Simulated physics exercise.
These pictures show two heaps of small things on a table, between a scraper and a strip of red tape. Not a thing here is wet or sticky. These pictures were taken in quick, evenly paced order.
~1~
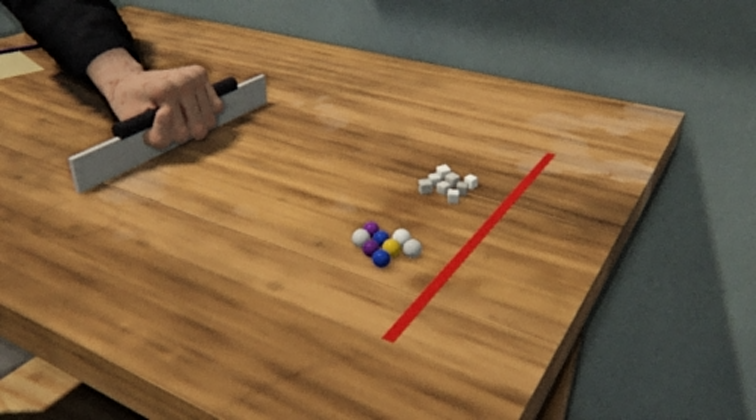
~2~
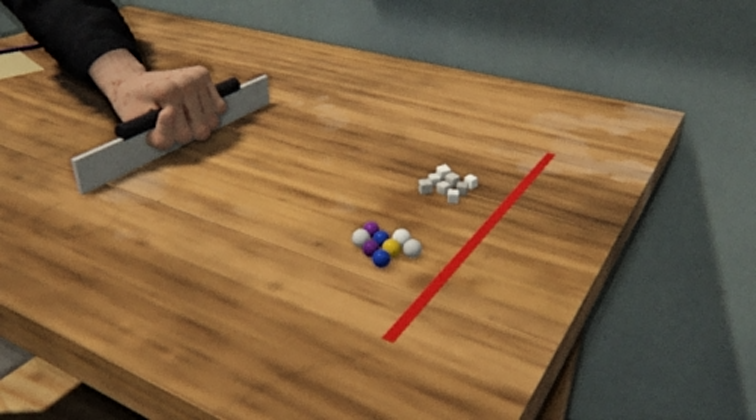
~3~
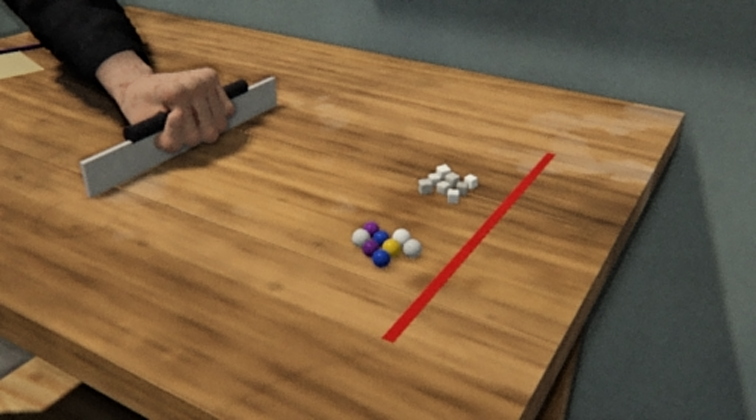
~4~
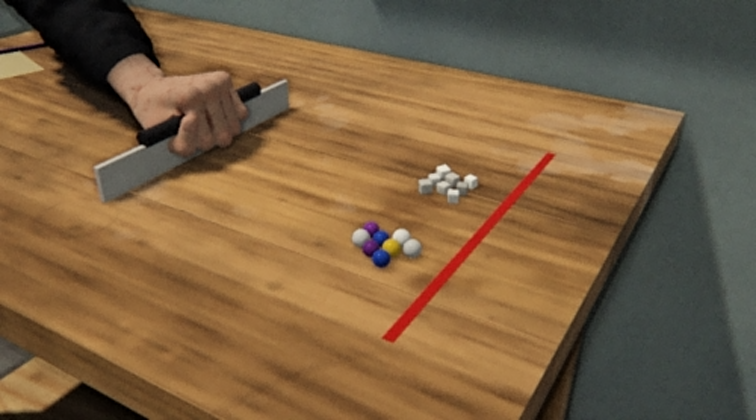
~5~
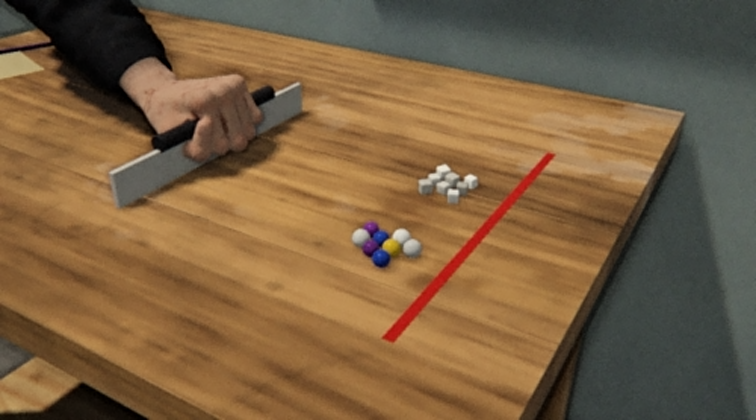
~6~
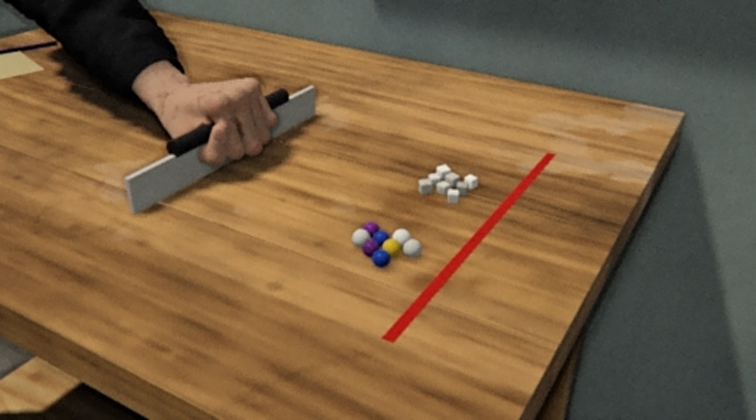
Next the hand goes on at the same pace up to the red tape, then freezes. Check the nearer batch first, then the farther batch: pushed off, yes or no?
Nearer batch, yes; farther batch, no.
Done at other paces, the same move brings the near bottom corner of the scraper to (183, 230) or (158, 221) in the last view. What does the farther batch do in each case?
So, at the first spot it all remains in place and at the second spot it all remains in place.
Then, 0.44 s past the last view, scraper still moving, near (355, 159); nearer batch all on the table, its front near (413, 249); farther batch all on the table, its front near (471, 182).
Then, 0.91 s past the last view, scraper stopped at the red tape; nearer batch all on the table, its front near (485, 302); farther batch all on the table, its front near (548, 211).
Then, 1.19 s past the last view, scraper stopped at the red tape; nearer batch a small part over the edge; farther batch all on the table, its front near (551, 211).
Finally, scraper stopped at the red tape; nearer batch all over the edge; farther batch all on the table, its front near (551, 211).
